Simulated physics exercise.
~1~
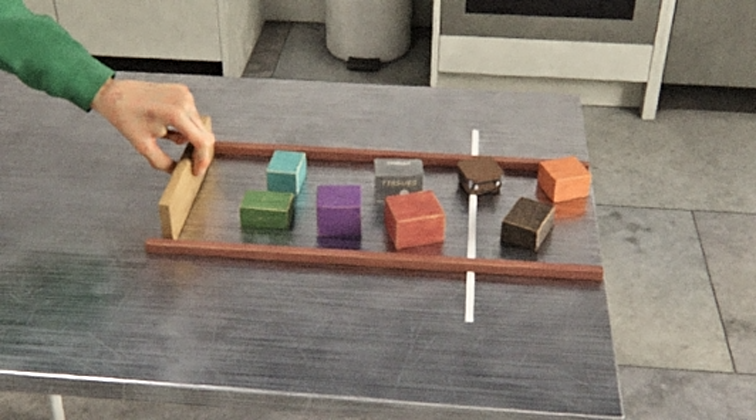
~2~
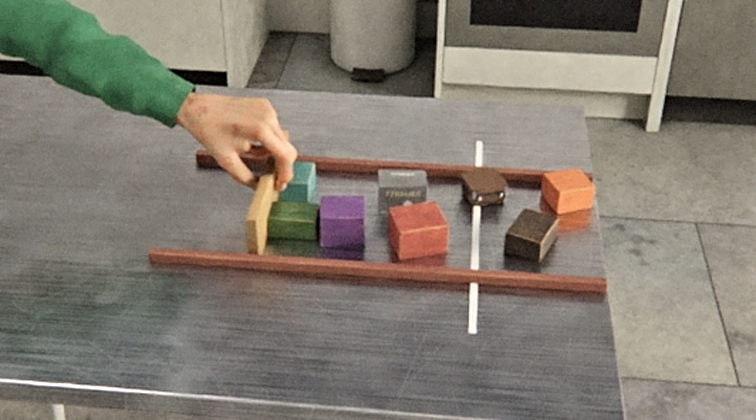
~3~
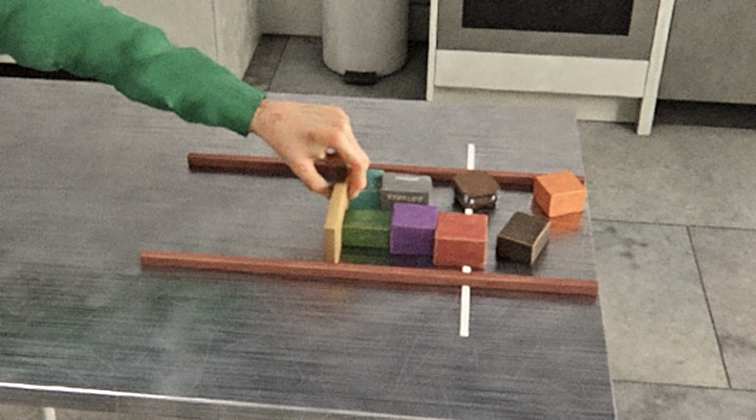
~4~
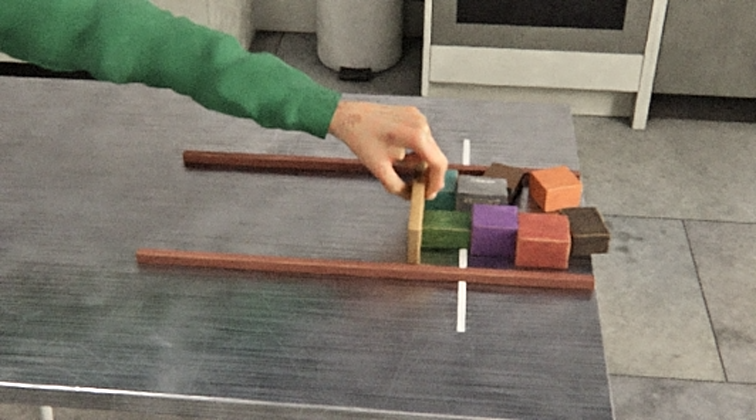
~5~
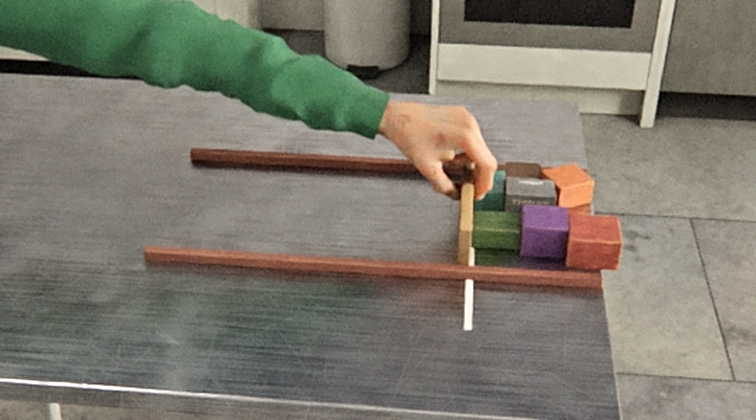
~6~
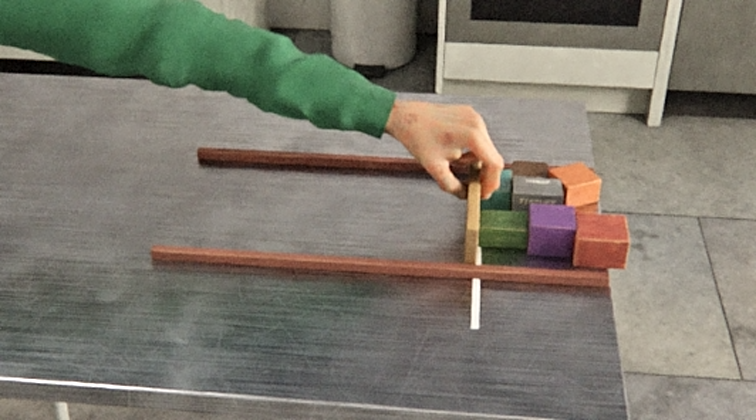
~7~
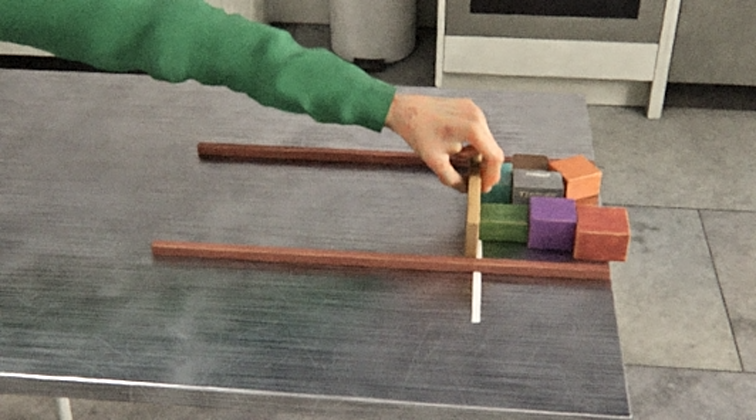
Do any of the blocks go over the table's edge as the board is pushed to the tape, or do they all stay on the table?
The black block goes over the edge, while the other blocks remain on the table, bunched beyond the board.
We see a hand in a green sleeve slide an upright board rightward between two rails, gathering coloured blocks and pushing them toward the table's edge. The board halts at the white tape mark after the black block goes over the edge, leaving the others bunched on the table.
